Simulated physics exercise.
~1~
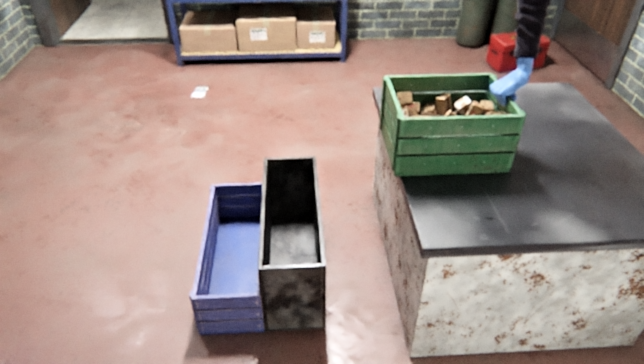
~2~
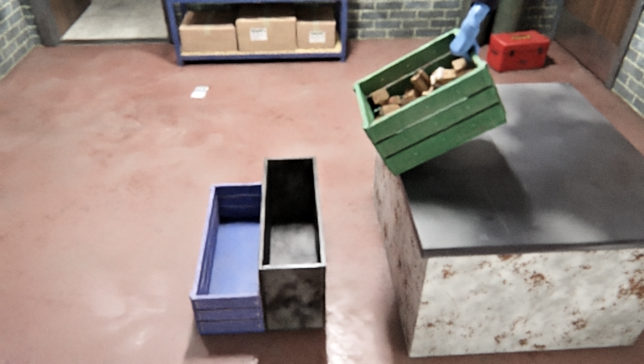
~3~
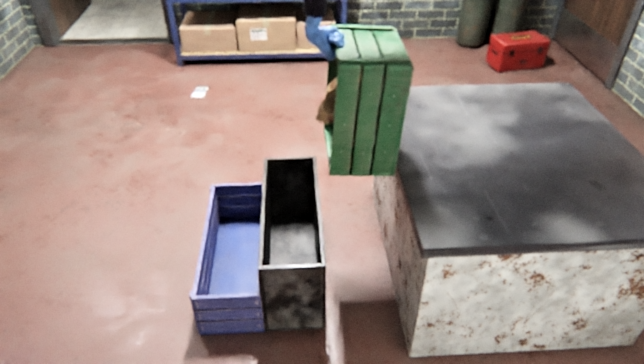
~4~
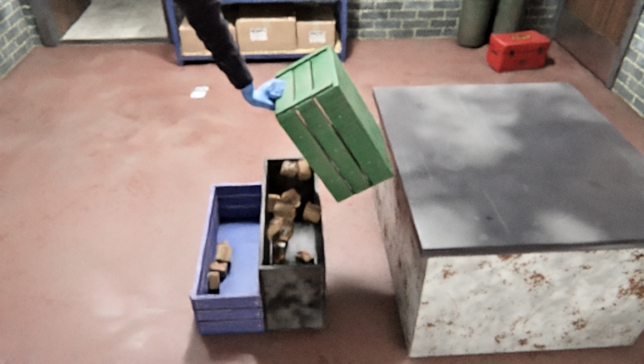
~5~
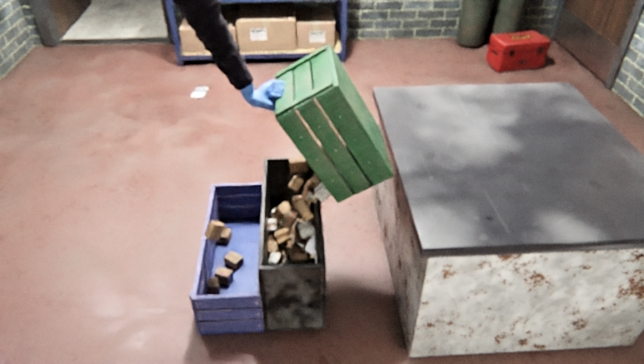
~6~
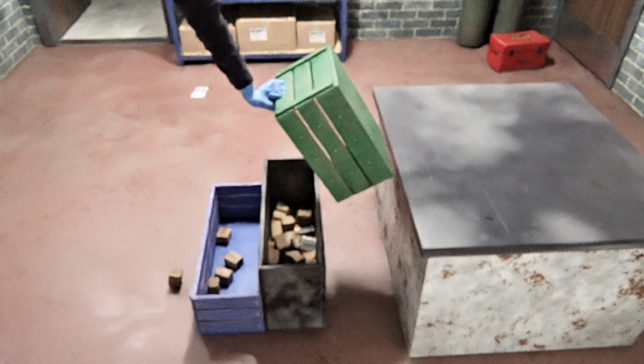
The video shows a blue-gloved hand lifting a green box of small brown parcels off a bench, moving it left and tipping it over a black bin beside a blue trough. Most parcels land in the bin, a few in the trough, and one on the floor to the left.
